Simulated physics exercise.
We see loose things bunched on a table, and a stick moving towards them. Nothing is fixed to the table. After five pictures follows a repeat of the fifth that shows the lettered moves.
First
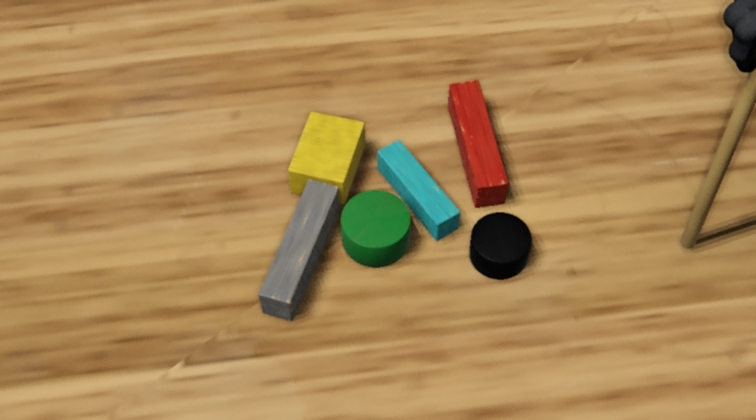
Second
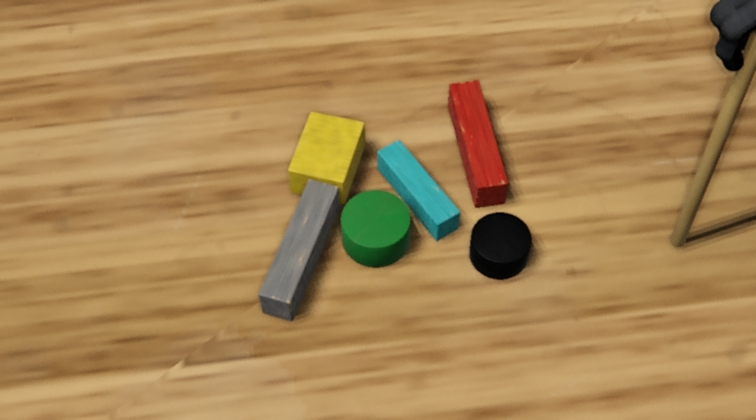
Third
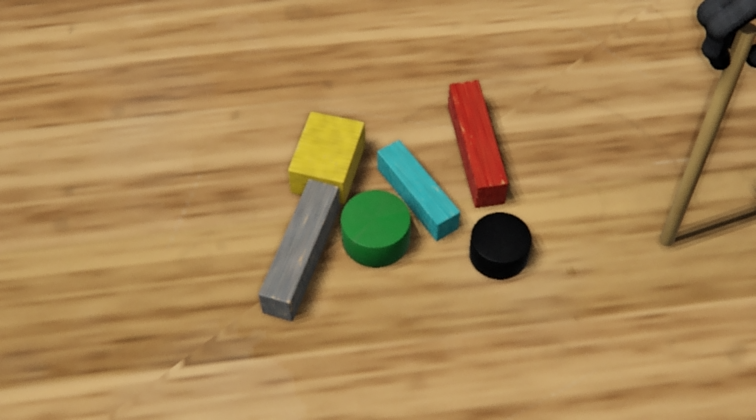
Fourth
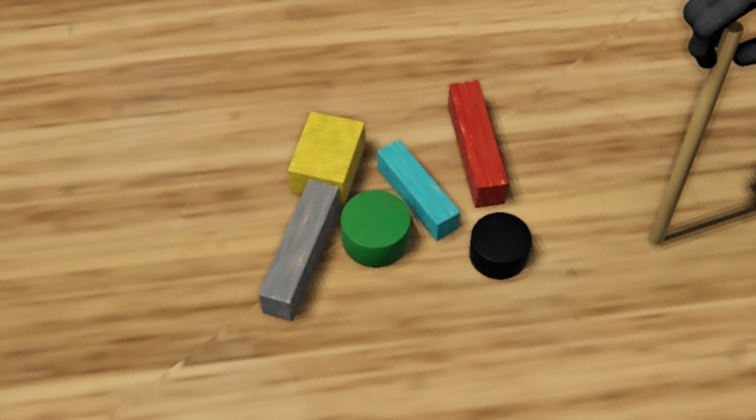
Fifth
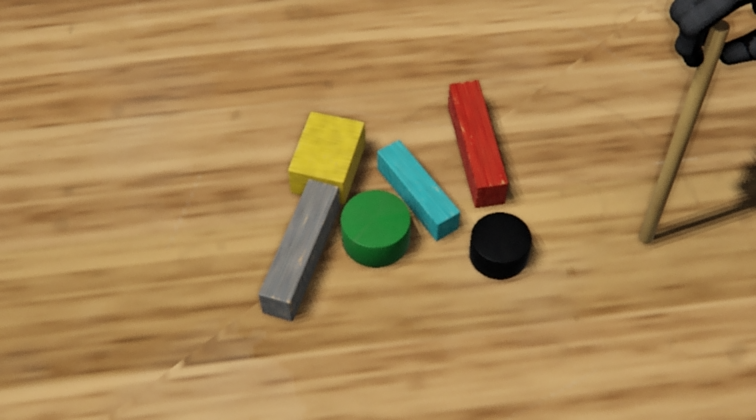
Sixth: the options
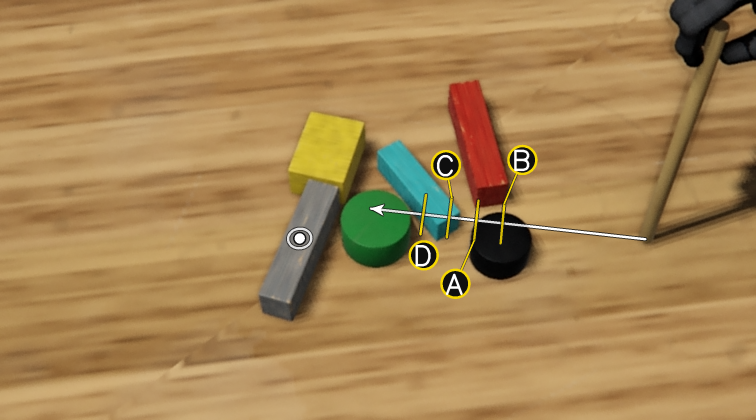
A loose cluster of small coloured objects lies on a wood-grained tabletop, seen from above at a slight angle. A yellow block touches a grey bar at the left, a green disc and a turquoise bar sit in the middle, and a red bar stands out above a black disc. At the right edge, a black gripper moves a thin tan stick slowly leftward while everything else stays still.
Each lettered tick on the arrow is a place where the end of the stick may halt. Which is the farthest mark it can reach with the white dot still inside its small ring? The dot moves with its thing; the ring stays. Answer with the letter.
It can go as far as D.
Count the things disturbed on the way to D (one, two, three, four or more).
It has moved two.
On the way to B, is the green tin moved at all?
No.
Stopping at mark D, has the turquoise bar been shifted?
By then, yes.
On the marked copy, A at (476, 220); B at (502, 223); C at (449, 217); D at (423, 214); the arrow from (645, 239) to (371, 209); the white dot at (300, 238).
Following D. Soon after the start, foot of the stick (564, 231).
Later, foot of the stick (483, 222).
In the end, foot of the stick (423, 215); turquoise bar (394, 190); green tin (360, 231); the dot is still in its ring.
As for the rest, A keeps the dot in but is short; B keeps the dot in but is short; C keeps the dot in but is short.
